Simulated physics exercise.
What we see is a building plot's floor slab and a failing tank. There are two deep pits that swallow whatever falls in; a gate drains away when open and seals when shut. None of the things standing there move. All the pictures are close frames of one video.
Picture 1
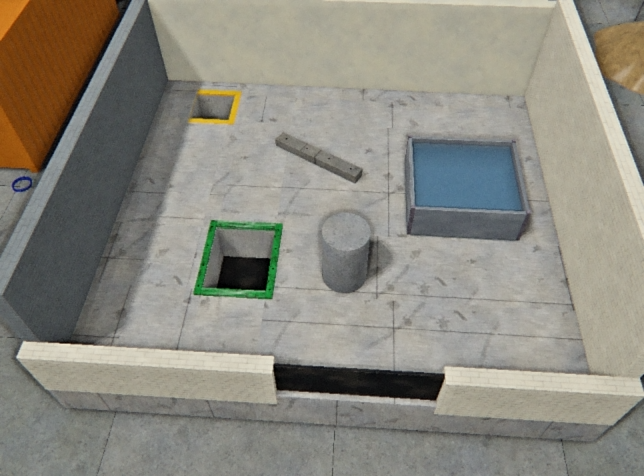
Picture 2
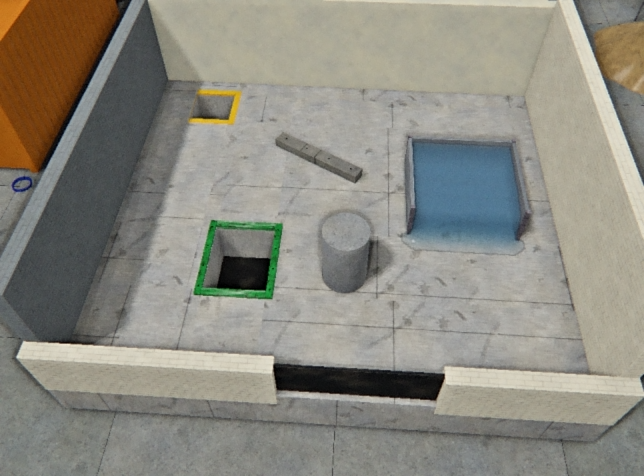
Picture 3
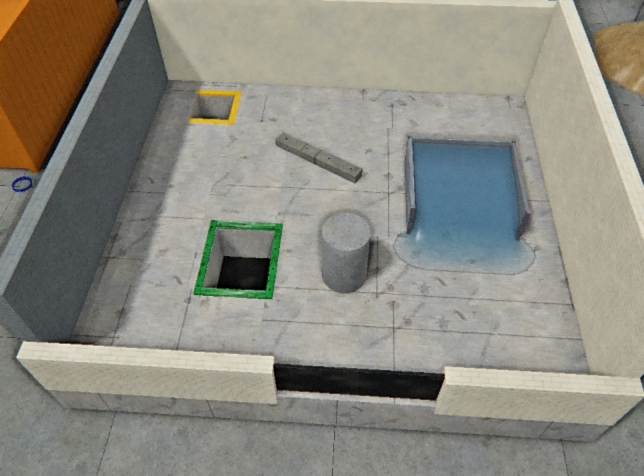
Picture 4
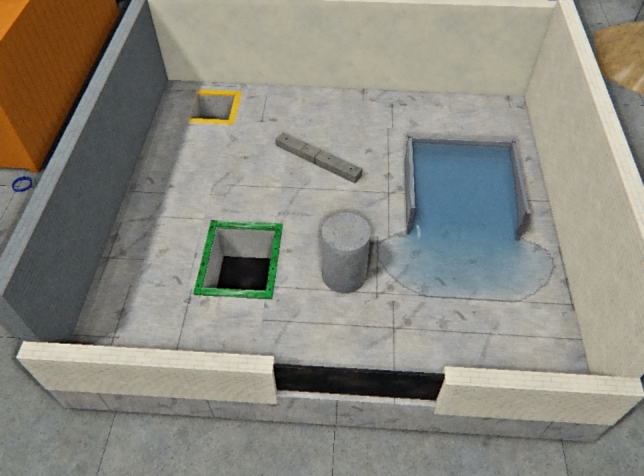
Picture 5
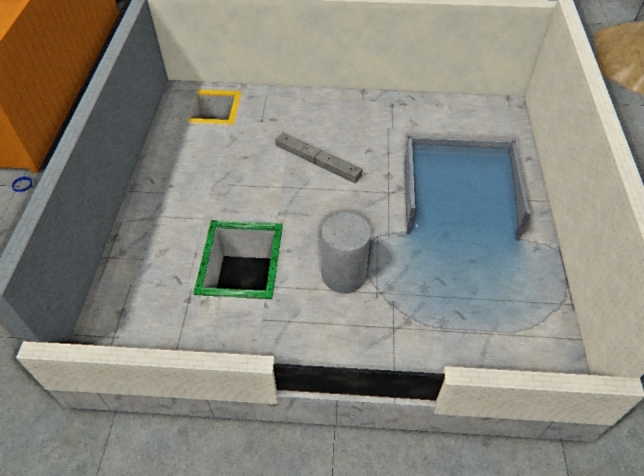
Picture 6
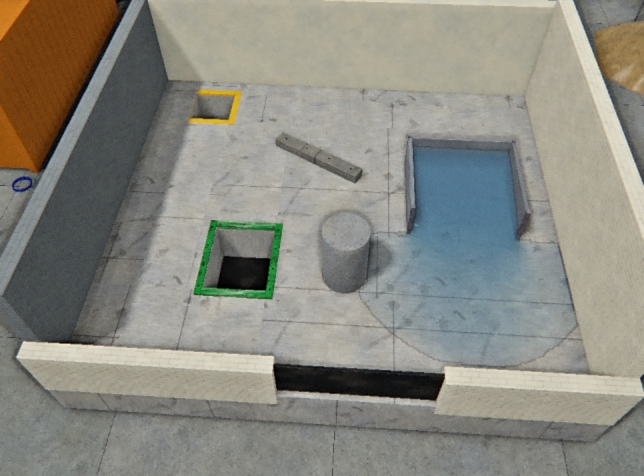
We see a walled concrete slab with two square openings, a cylinder and a tank of water; the tank's near side opens, and water pours out, spreading across the floor toward the viewer in a widening, rounded sheet.
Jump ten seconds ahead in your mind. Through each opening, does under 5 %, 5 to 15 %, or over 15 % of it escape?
Escaping: Through the gate, under 5 %; through the green pit, under 5 %; through the yellow pit, under 5 %.
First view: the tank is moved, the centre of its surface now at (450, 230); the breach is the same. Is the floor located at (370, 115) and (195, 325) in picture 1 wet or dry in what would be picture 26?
So, first one left untouched, second one soaked.
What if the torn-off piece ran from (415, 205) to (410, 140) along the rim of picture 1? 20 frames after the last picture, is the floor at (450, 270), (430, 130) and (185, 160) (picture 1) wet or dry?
Result, in sequence: Untouched by the flood; untouched by the flood; inundated.
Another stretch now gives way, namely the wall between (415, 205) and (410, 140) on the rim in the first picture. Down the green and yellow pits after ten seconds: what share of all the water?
The green pit gets 15 per cent and the yellow pit 25 per cent.
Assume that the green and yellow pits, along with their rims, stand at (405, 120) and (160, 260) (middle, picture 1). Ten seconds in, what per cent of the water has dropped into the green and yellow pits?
Per cent, approx.: Green 0, yellow 14.
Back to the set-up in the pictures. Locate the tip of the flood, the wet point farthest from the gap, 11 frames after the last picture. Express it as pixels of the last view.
I'd say around (225, 376).
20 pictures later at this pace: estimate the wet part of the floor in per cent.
Close to 35 percent, by my reckoning.
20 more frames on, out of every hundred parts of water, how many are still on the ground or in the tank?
100 percent or thereabouts.
A moment on, water covers 20 % of the floor; the gate 0 %, the green pit 0 %, the yellow pit 0 %.
Next, water covers 25 % of the floor; the gate 0 %, the green pit 0 %, the yellow pit 0 %.
Then, water covers 35 % of the floor; the gate 0 %, the green pit 0 %, the yellow pit 0 %.
Later, water covers 55 % of the floor; the gate 0 %, the green pit 2 %, the yellow pit 0 %.
In the end, water covers 85 % of the floor; the gate 0 %, the green pit 3 %, the yellow pit 2 %.
